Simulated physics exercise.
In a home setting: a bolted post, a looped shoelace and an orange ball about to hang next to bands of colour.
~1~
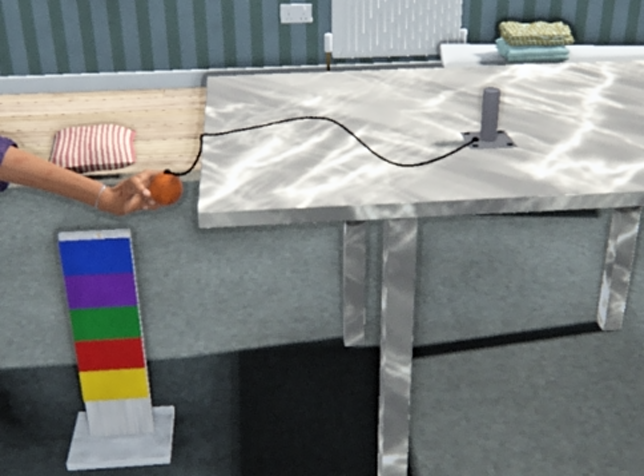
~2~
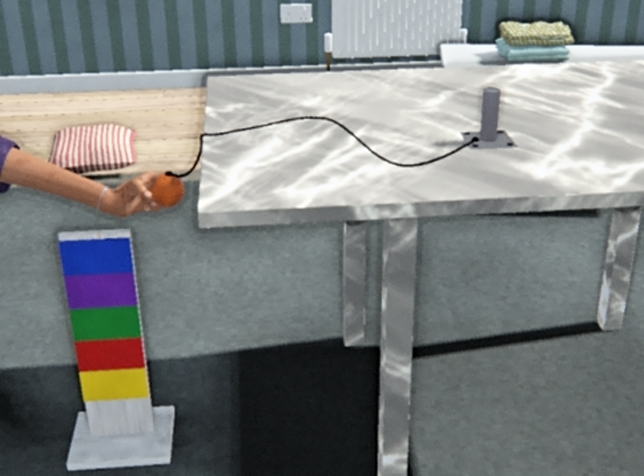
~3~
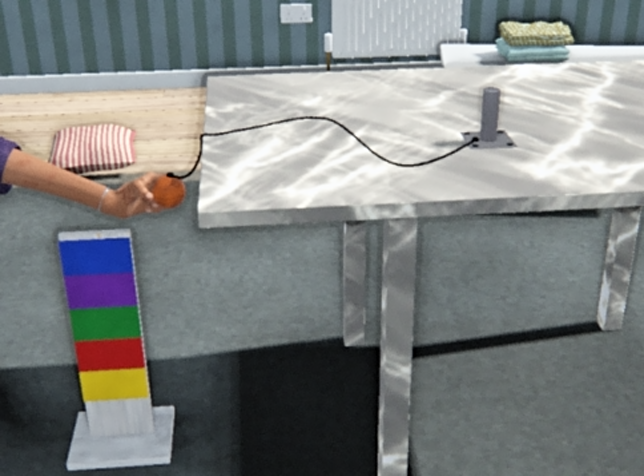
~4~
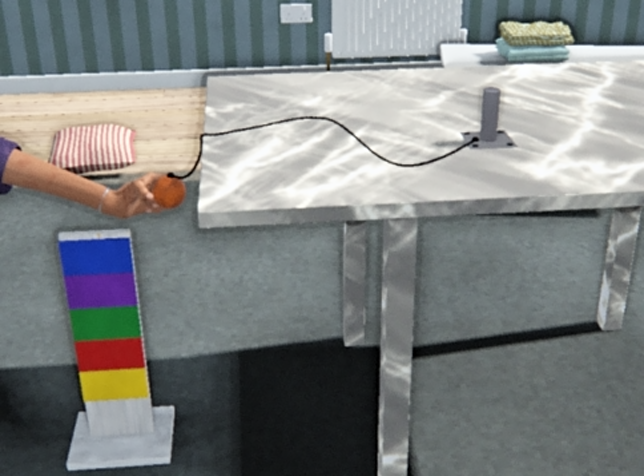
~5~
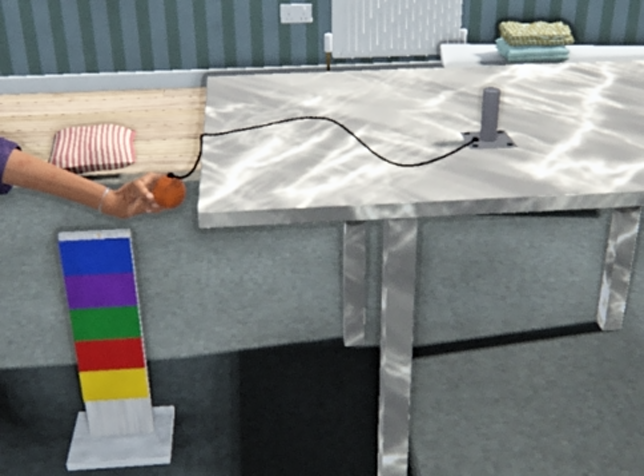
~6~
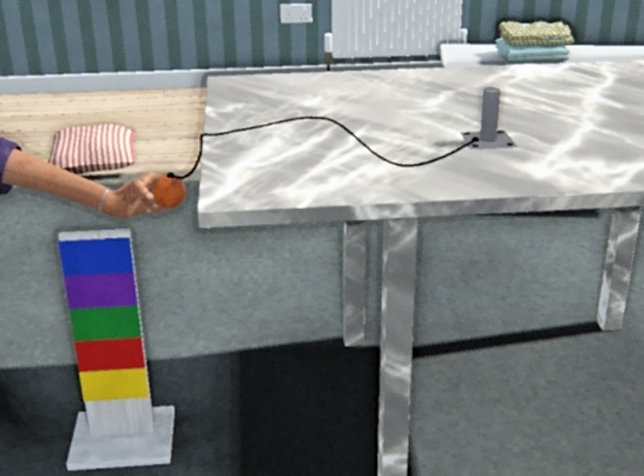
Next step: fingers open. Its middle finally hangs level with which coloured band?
With the green band.
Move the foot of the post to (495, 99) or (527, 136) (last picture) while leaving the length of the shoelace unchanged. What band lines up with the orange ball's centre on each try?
Purple; purple.
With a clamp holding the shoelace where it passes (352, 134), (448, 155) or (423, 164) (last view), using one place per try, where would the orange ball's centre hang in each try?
For the three tries you'd see (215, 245), (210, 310) and (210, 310).
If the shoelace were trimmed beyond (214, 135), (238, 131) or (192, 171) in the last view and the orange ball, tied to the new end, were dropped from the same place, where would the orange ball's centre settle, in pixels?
Going through them in turn gives (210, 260), (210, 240) and finally (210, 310).
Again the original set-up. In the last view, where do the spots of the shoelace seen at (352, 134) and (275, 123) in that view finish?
They end up around (272, 145) and around (205, 191).
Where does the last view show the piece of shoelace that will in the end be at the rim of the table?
Pixel (310, 118) or thereabouts.
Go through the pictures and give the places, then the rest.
In the first frame, orange ball (165, 189); blue (96, 258); purple (101, 292); green (106, 324); red (110, 356); yellow (114, 386).
In the second frame, orange ball (167, 191); shoelace through (452, 153) (388, 161) (352, 134) (298, 119) (229, 132).
In the third frame, orange ball (169, 192).
In the fourth frame, orange ball (169, 192); shoelace through (452, 153) (388, 161) (352, 134) (298, 119) (229, 132).
In the fifth frame, orange ball (169, 192).
In the sixth frame, orange ball (169, 192); shoelace through (452, 153) (388, 161) (352, 134) (298, 119) (229, 132).
A little later, ball near (215, 300); level with purple.
Next, ball near (202, 327); level with green.
When it is over, ball near (212, 329); level with green. At green.
